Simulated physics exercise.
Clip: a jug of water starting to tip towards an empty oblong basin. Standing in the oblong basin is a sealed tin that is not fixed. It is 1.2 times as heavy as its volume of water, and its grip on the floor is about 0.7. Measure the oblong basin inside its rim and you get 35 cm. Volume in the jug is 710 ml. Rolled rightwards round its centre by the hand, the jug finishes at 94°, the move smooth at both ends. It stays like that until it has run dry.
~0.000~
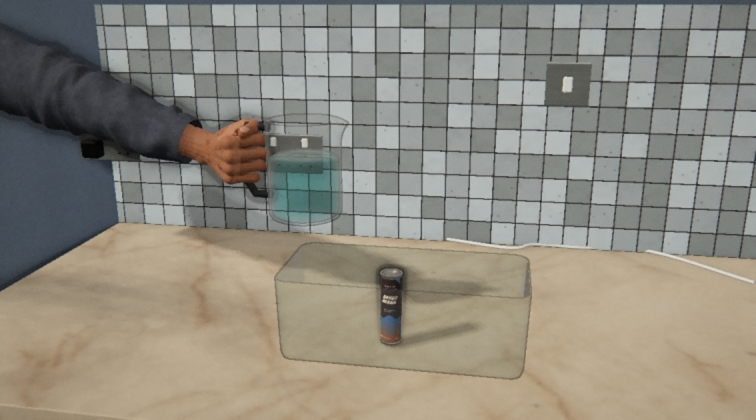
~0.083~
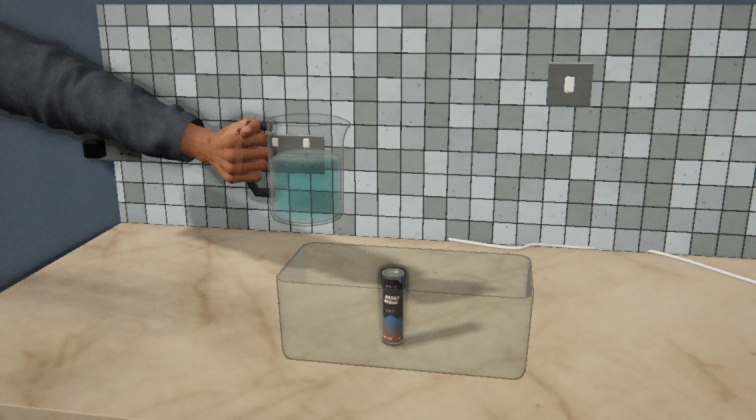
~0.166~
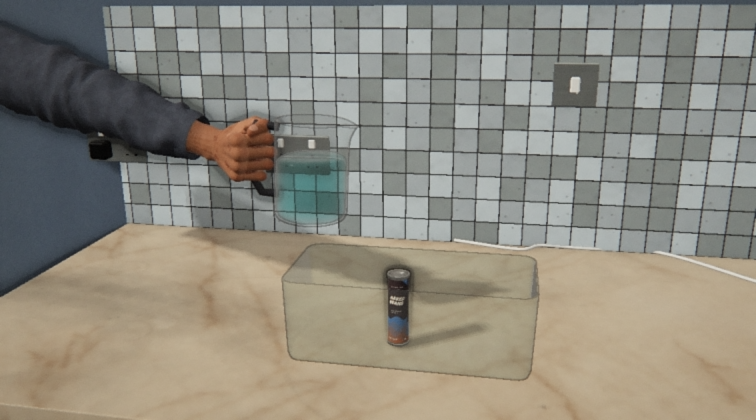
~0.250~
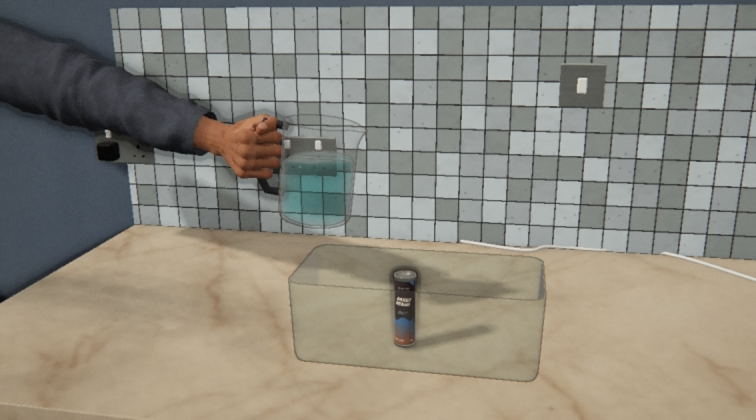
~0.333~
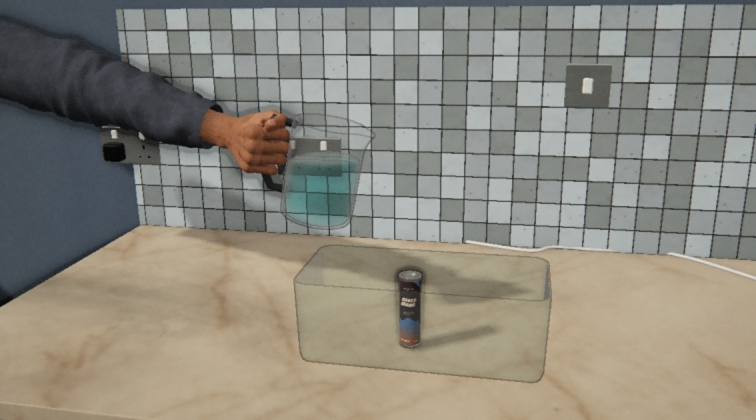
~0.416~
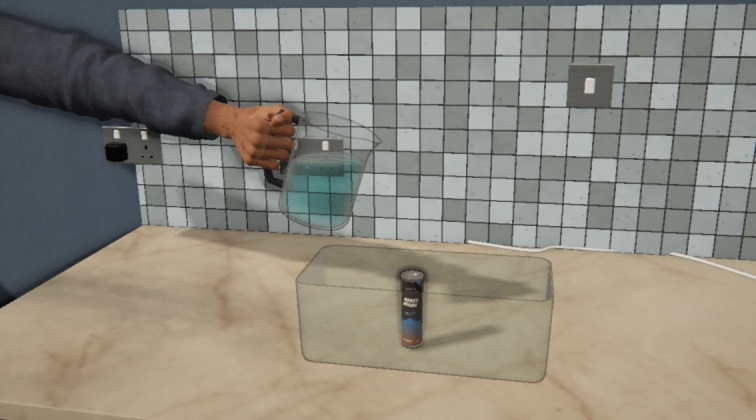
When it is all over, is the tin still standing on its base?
Yes, it is still on its base.
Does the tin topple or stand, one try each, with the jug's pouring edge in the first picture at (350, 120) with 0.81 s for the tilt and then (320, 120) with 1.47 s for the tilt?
Trial 1 - tin stays standing; trial 2 - tin tips.
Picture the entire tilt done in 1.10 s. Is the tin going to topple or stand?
It stays steady, then.
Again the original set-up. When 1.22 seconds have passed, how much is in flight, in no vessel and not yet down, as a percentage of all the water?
20 per cent or so.
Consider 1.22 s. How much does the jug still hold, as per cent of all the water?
Around 58 percent of it.
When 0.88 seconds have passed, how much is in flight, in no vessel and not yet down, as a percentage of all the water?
Near 3 in a hundred.
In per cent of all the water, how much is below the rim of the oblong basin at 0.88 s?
The basin holds roughly 0 in a hundred parts at that moment.
Then, 0.88 s in, the tilt is 62° and 97 per cent is still to pour; the tin stands where it began.
Then, 1.22 s in, the tilt is 88° and 57 per cent is still to pour; the tin stands where it began.
Then, 1.58 s in, the tilt is 94° and 18 per cent is still to pour; the tin stands where it began.
Then, 1.97 s in, the tilt is 94° and 5 per cent is still to pour; the tin stands where it began.
Finally, the tin stands where it began.
